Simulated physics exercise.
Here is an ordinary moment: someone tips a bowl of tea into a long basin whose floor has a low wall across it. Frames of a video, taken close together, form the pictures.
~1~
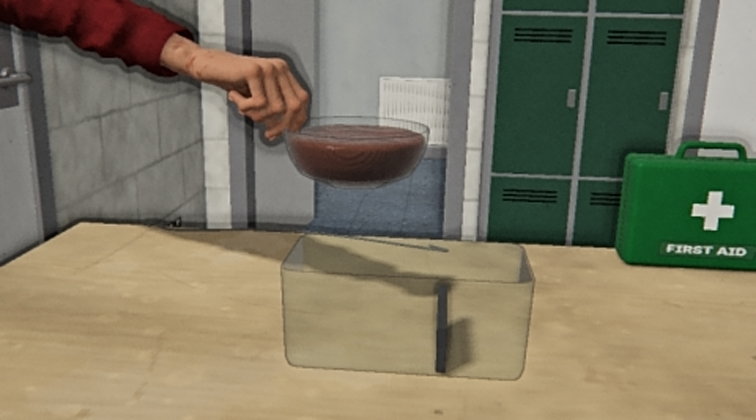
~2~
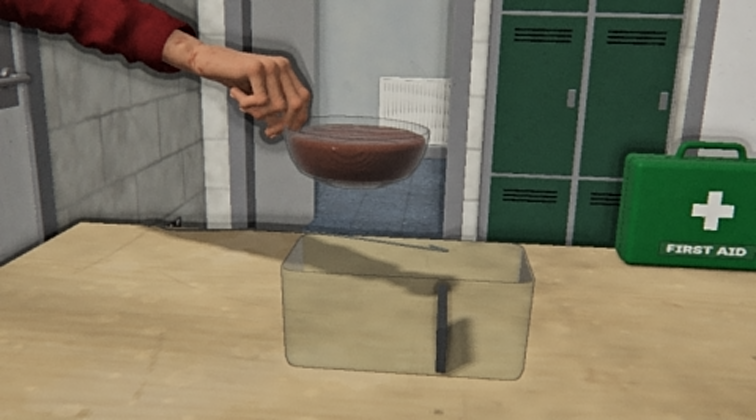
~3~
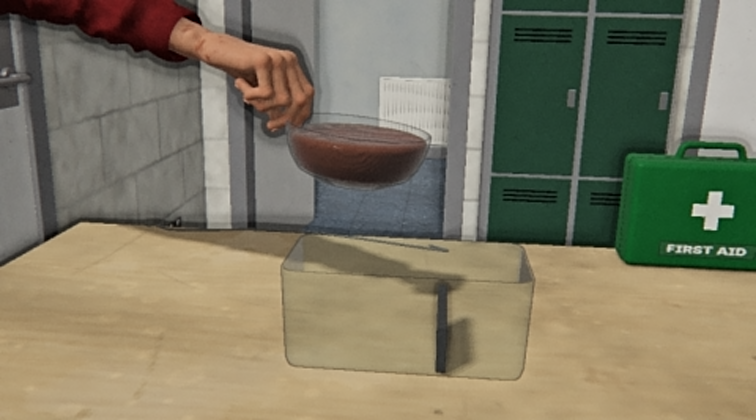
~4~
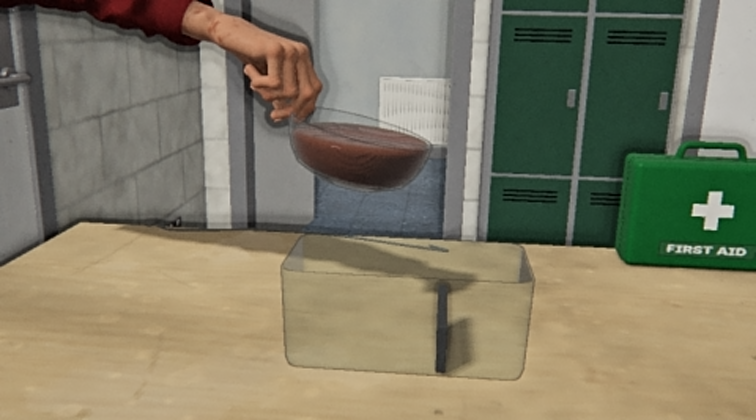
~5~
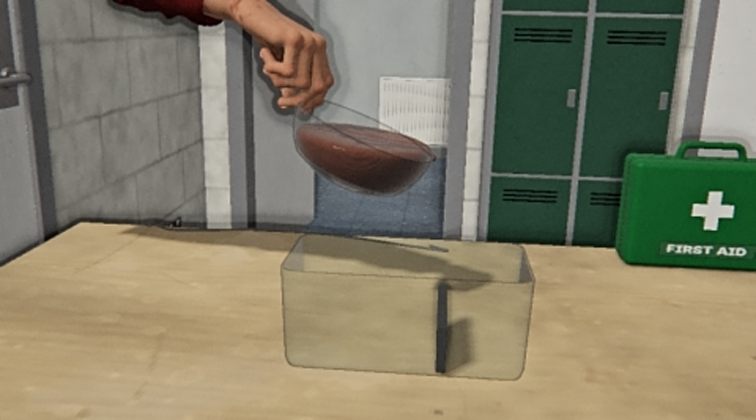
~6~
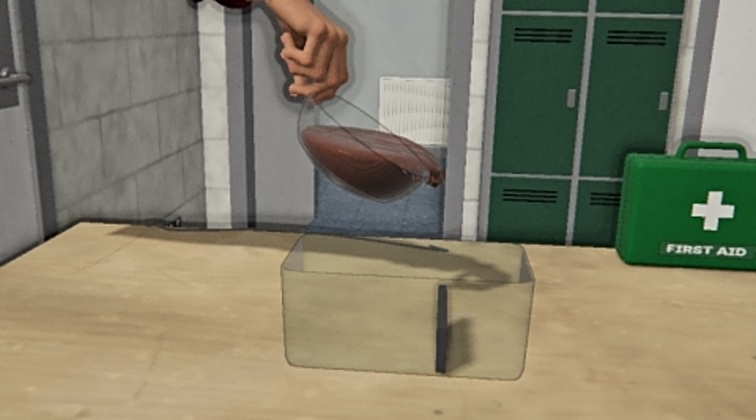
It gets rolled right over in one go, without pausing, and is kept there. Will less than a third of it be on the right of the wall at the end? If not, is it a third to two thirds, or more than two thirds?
Midrange share.
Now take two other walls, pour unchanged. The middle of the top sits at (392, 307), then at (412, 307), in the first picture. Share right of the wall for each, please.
75 % and 65 %, roughly.
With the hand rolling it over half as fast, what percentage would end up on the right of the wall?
Roughly 75 percent.
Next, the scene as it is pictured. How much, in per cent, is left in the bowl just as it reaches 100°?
My estimate is close to 5 percent remaining.
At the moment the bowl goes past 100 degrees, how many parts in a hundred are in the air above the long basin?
That works out near 25 percent.
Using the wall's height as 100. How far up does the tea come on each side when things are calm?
I'd put the left at about 20 and the right at about 70.
A moment on, the bowl is tipped right over and 5 per cent is still to pour, 12 is left of the wall and 58 right of it.
Next, the bowl is tipped right over and 0 per cent is still to pour, 30 is left of the wall and 42 right of it.
Then the bowl is tipped right over and 0 per cent is still to pour, 39 is left of the wall and 53 right of it.
Later the bowl is tipped right over and 0 per cent is still to pour, 40 is left of the wall and 53 right of it.
At rest 40 per cent lies left of the wall, 53 right of it and 7 outside.
